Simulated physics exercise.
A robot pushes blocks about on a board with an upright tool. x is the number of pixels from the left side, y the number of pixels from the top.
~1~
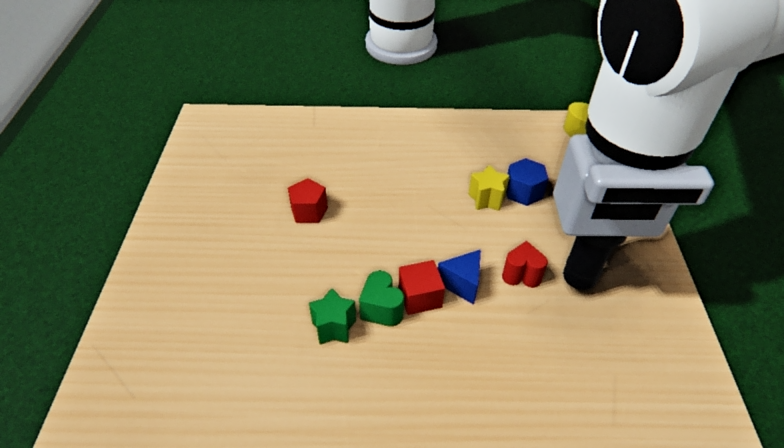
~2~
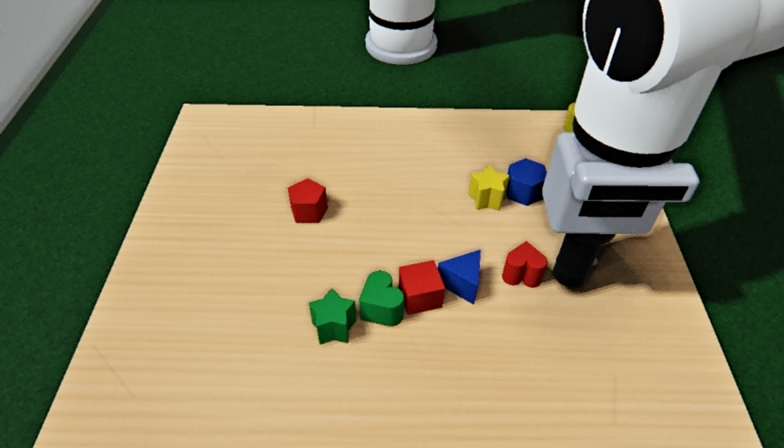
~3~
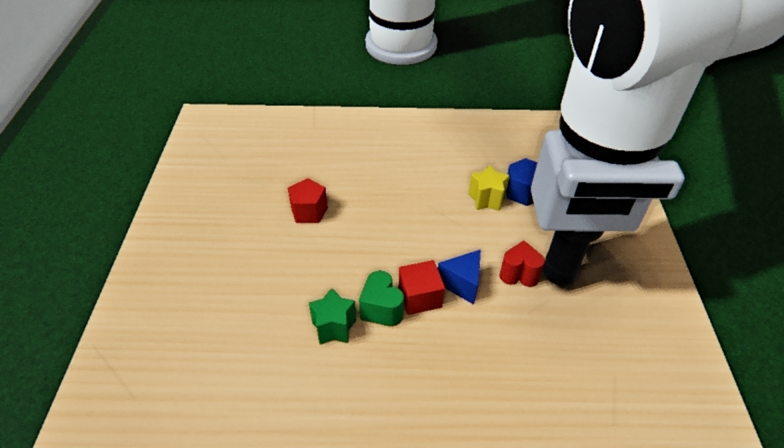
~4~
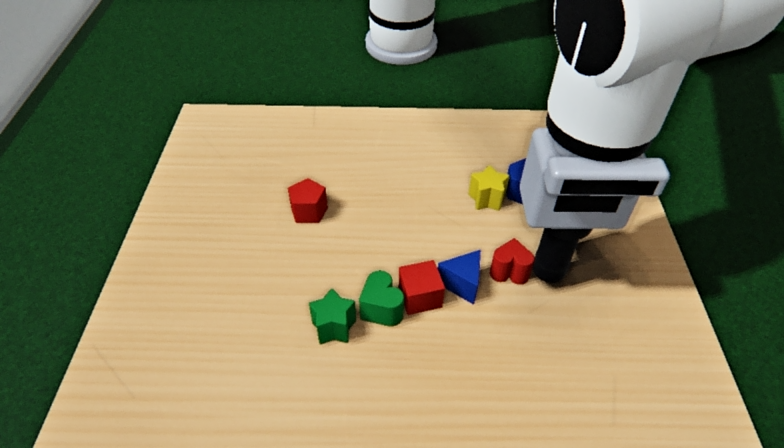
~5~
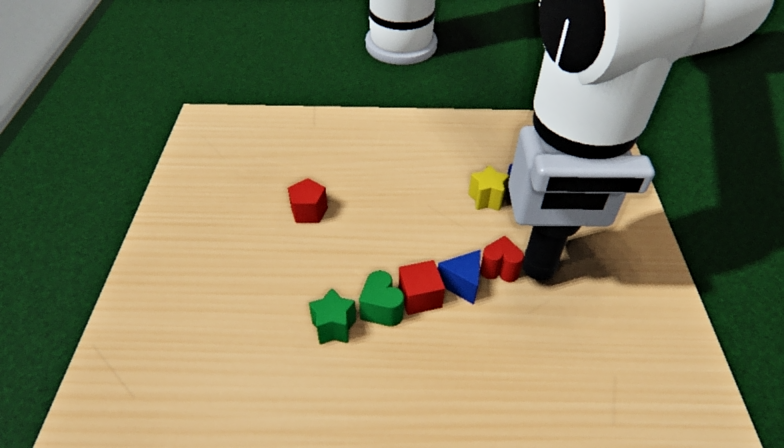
Robot arm moving left across a wooden board, its black upright tool pushing a red heart towards a blue triangle.
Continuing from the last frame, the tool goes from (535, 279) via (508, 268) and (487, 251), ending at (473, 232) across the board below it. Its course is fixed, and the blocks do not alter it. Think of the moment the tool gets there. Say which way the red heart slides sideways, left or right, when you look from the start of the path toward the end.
It moves off to the left.
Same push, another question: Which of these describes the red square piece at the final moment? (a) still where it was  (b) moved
I'll go with a - still where it was.
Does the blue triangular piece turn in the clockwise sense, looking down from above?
That would be a no.
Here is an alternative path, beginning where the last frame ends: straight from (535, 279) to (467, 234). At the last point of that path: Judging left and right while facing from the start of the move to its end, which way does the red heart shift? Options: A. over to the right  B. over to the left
My answer is option B.
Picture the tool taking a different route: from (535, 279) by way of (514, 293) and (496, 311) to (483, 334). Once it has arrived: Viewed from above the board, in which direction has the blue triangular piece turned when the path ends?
Direction: Anticlockwise.
On the path given first. Halfway along, tool at (498, 249); blue triangular piece at (459, 260), turned 45° anticlockwise; red heart at (465, 230).
At the end, tool at (475, 222); red square piece still; blue triangular piece at (459, 260), turned 45° anticlockwise; yellow star-shaped block still; red heart at (443, 219), turned 50° anticlockwise.
